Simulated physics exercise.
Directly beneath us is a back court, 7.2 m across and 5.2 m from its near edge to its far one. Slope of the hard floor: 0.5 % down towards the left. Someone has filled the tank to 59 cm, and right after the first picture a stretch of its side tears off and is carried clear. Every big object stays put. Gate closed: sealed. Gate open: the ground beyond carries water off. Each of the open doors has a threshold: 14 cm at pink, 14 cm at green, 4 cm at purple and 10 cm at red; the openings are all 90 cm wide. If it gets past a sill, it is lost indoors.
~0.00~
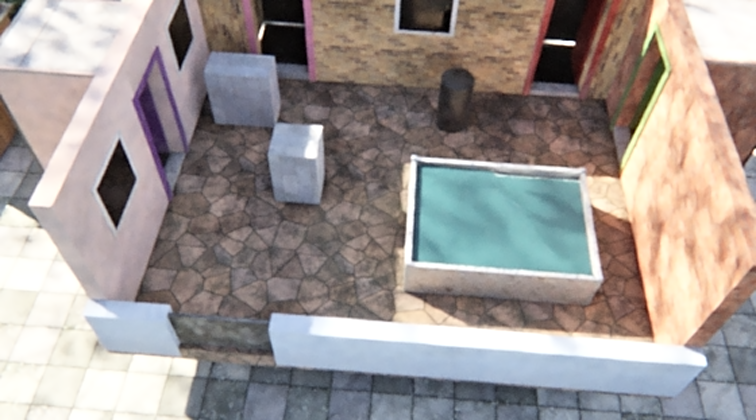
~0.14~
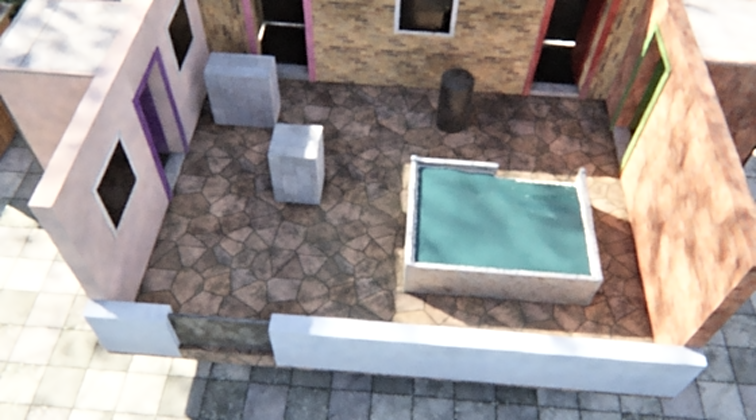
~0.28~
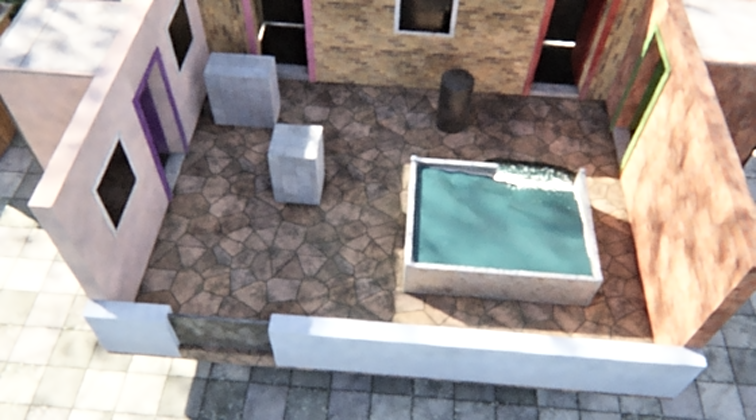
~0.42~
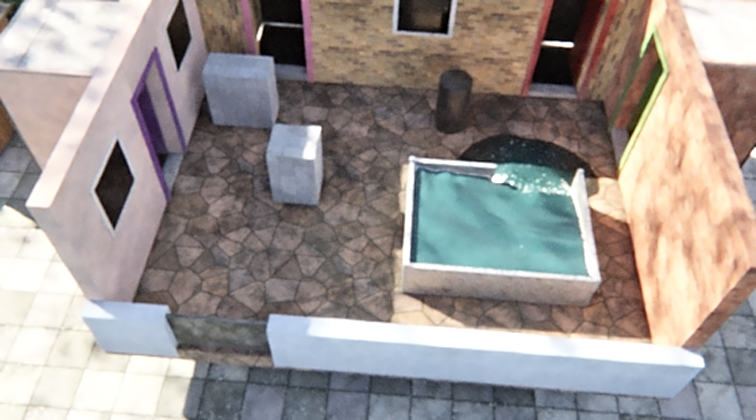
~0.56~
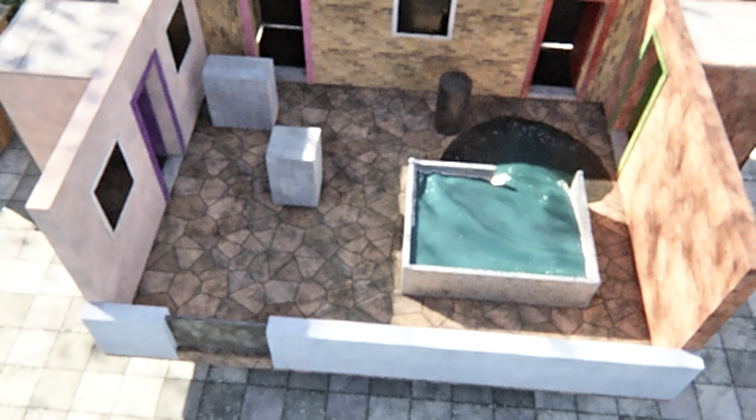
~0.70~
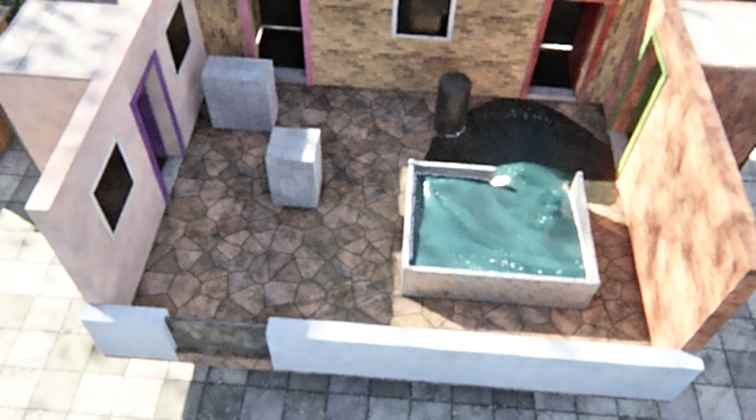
Water pouring through a gap in the far side of a raised tank and spreading darkly across a walled courtyard's stone floor.
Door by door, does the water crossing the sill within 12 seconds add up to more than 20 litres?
Result: Pink door: Below the cap; green door: Above the cap; purple door: Above the cap; red door: Above the cap.
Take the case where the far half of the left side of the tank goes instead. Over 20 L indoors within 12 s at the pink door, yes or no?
Pink: Exceeds.
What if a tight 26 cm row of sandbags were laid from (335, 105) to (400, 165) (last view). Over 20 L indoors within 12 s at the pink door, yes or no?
Checked against the limit, pink is fine.
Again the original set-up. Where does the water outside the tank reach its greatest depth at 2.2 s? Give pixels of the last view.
Pixel (544, 100), about.
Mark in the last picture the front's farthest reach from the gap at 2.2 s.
That lands around (328, 86) in the last picture.
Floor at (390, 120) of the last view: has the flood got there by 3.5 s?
By then the spot is drenched.
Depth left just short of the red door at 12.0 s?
Depth: ~ 7.5 cm.
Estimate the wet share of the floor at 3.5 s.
Near 45 per cent is wet.
After 1.4 s water covers 20 % of the floor and is deepest (34 cm) near (594, 103); pink door not reached, green door 16 cm at the sill, 0 L in, purple door not reached, red door 24 cm at the sill, 40 L in.
After 2.2 s water covers 30 % of the floor and is deepest (37 cm) near (544, 100); pink door not reached, green door 19 cm at the sill, 10 L in, purple door not reached, red door 35 cm at the sill, 149 L in.
After 3.5 s water covers 45 % of the floor and is deepest (25 cm) near (465, 122); pink door 3 cm at the sill, 0 L in, green door 20 cm at the sill, 29 L in, purple door not reached, red door 24 cm at the sill, 294 L in.
After 7.0 s water covers 75 % of the floor and is deepest (16 cm) near (506, 111); pink door 5 cm at the sill, 0 L in, green door 13 cm at the sill, 55 L in, purple door 9 cm at the sill, 17 L in, red door 15 cm at the sill, 410 L in.
After 12.0 s water covers 95 % of the floor and is deepest (11 cm) near (123, 332); pink door 8 cm at the sill, 0 L in, green door 7 cm at the sill, 55 L in, purple door 7 cm at the sill, 58 L in, red door 8 cm at the sill, 426 L in.
